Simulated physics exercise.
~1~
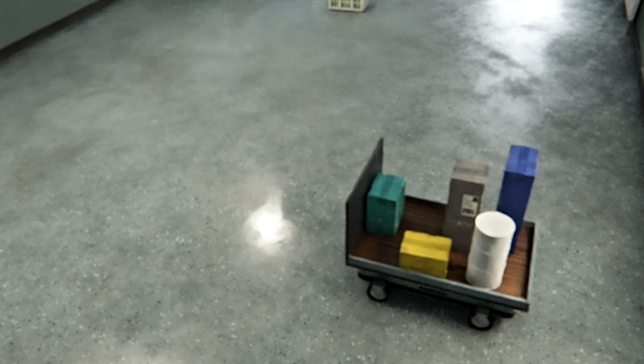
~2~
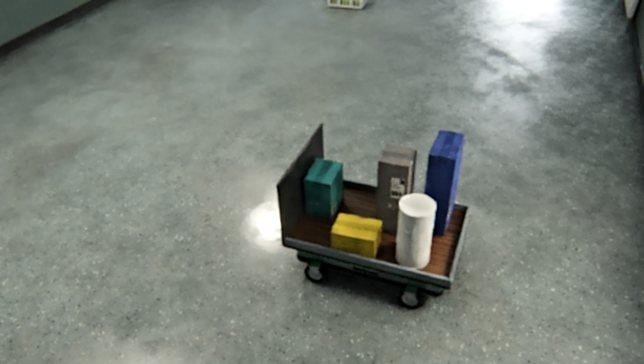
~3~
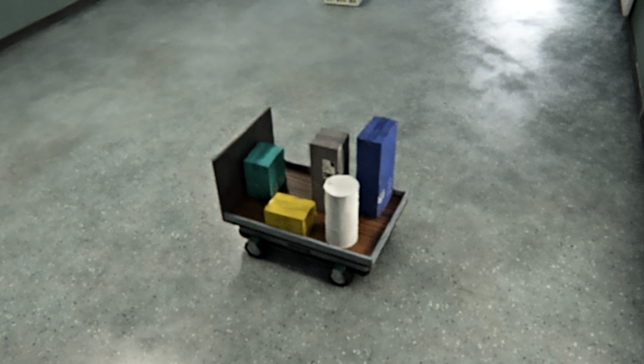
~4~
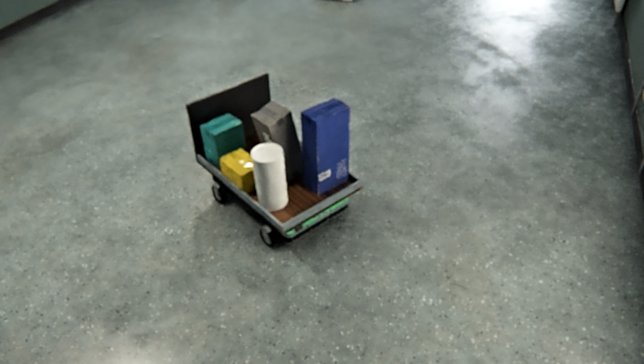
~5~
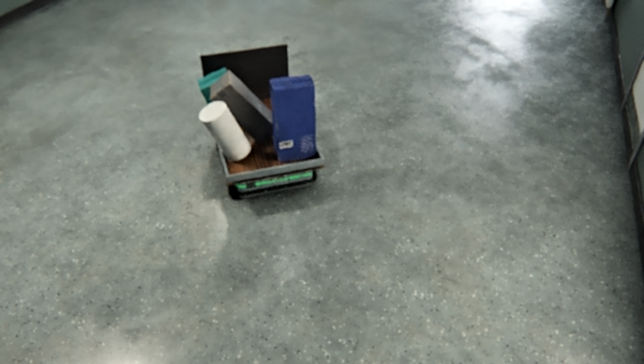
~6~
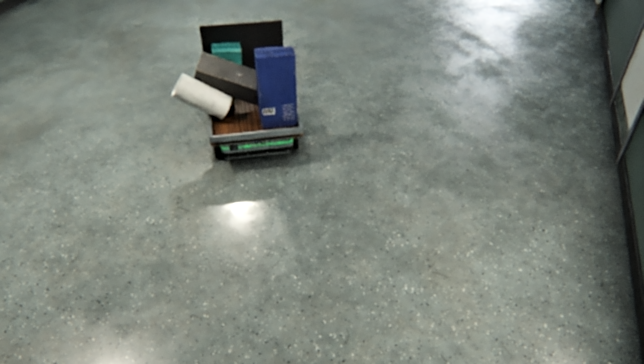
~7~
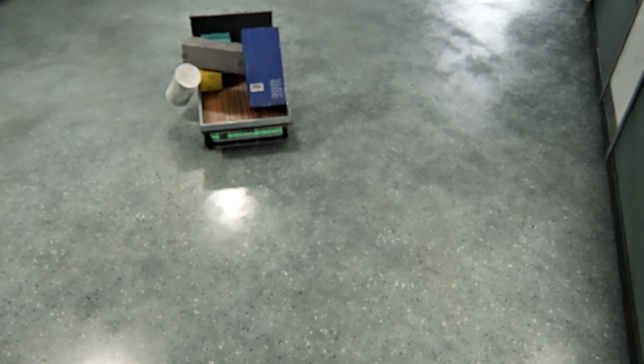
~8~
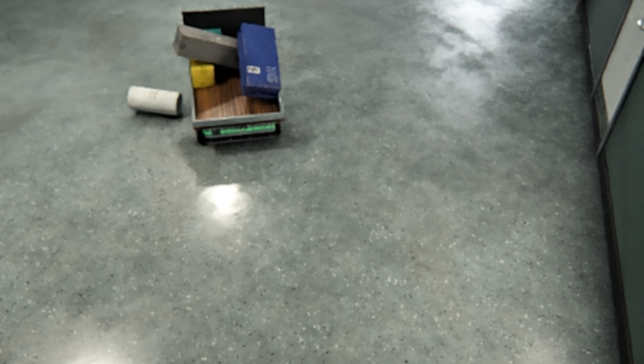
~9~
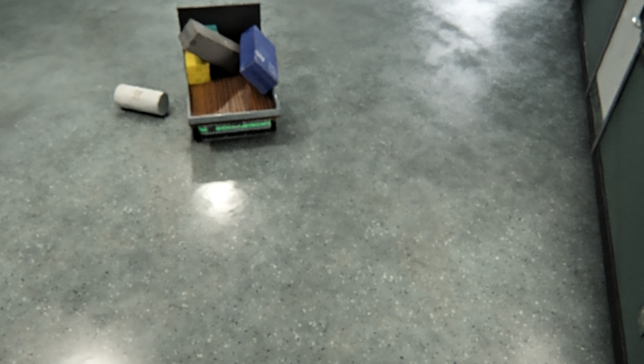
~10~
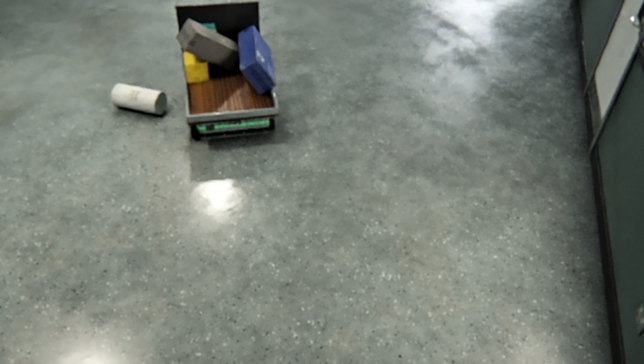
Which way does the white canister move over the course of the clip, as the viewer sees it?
The white canister moves to the left. It rides left with the cart, then tips over the cart's left side and ends up lying on the floor to the left of it.
